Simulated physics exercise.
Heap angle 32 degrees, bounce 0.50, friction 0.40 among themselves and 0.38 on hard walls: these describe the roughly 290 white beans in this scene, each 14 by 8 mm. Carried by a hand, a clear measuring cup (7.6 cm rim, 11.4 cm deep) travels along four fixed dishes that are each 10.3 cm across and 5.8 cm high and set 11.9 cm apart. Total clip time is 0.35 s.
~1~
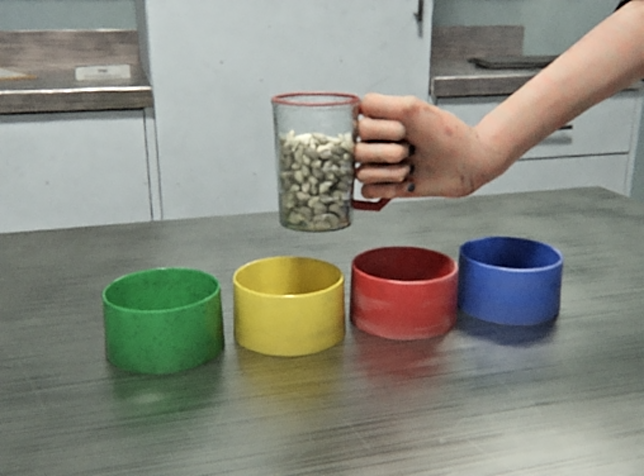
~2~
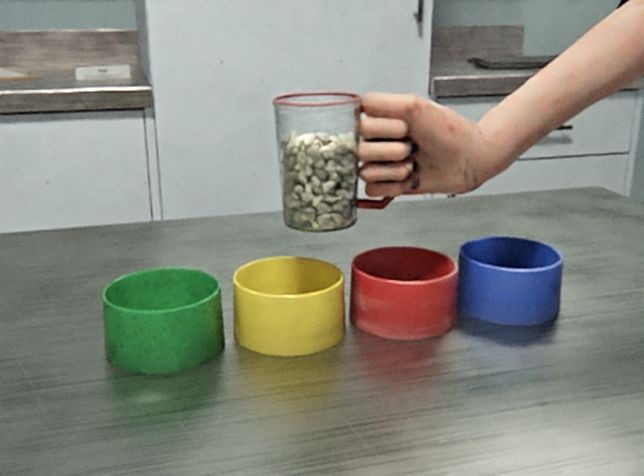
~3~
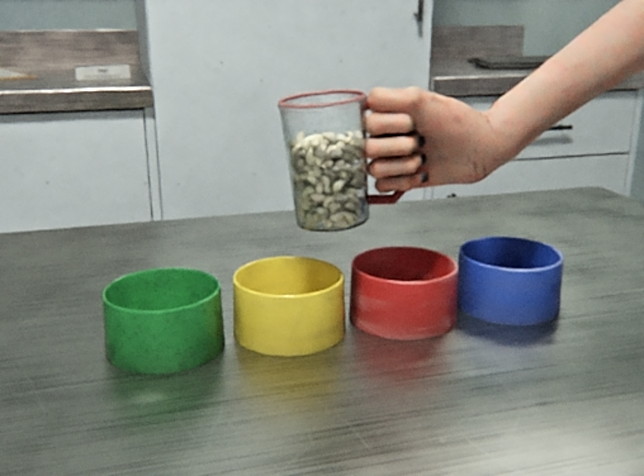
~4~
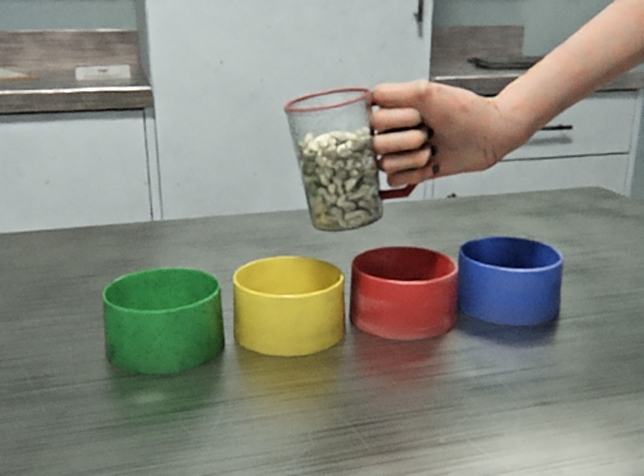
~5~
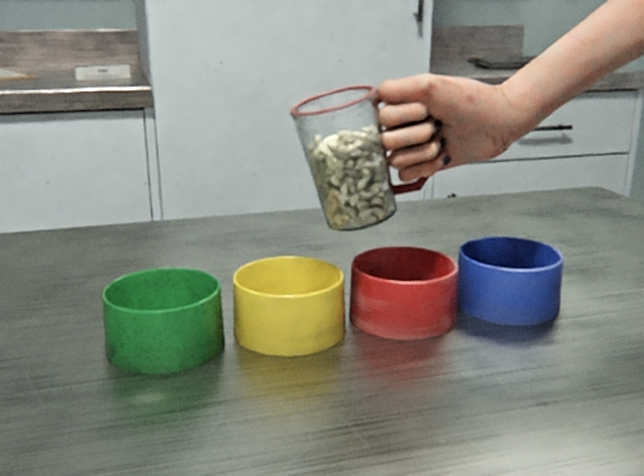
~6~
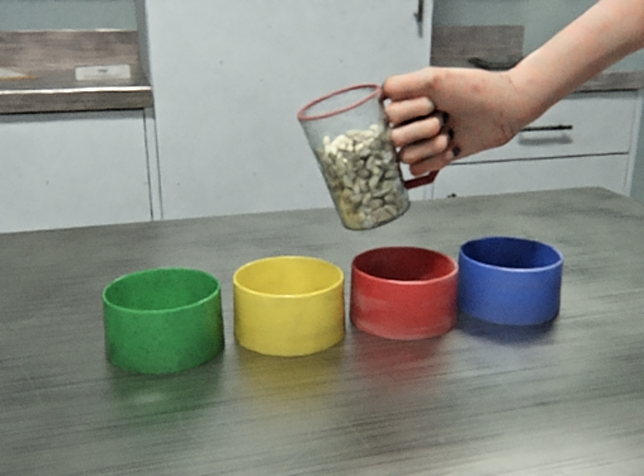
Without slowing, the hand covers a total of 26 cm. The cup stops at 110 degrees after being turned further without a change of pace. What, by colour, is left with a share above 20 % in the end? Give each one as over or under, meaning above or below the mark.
Red dish: Under, blue dish: Over, green dish: Under, yellow dish: Under, counter: Under.
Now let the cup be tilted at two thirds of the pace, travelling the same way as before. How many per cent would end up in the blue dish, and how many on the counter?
In that case the blue dish gets 100 while the counter gets 0.
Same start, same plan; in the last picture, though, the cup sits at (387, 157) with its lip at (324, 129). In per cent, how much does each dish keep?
Red 0, blue 100, green 0, yellow 0.
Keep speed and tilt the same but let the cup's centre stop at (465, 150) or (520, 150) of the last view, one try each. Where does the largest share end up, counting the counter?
Red, then red.
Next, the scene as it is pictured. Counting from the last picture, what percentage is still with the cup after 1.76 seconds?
Somewhere near 45 per cent.
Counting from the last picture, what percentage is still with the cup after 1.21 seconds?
Somewhere near 100 per cent of the load.
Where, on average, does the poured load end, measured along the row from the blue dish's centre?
It ends up close to 1 cm toward the picture's left edge.
Then, 0.72 s after the last picture, tilt 69 degrees; cup holds 100 %.
Then, 1.21 s after the last picture, tilt 103 degrees; cup holds 100 %.
Then, 1.76 s after the last picture, tilt 110 degrees; cup holds 45 %, blue 50 %.
In the end, red 0 %, blue 90 %, green 0 %, yellow 0 %, counter 5 %.
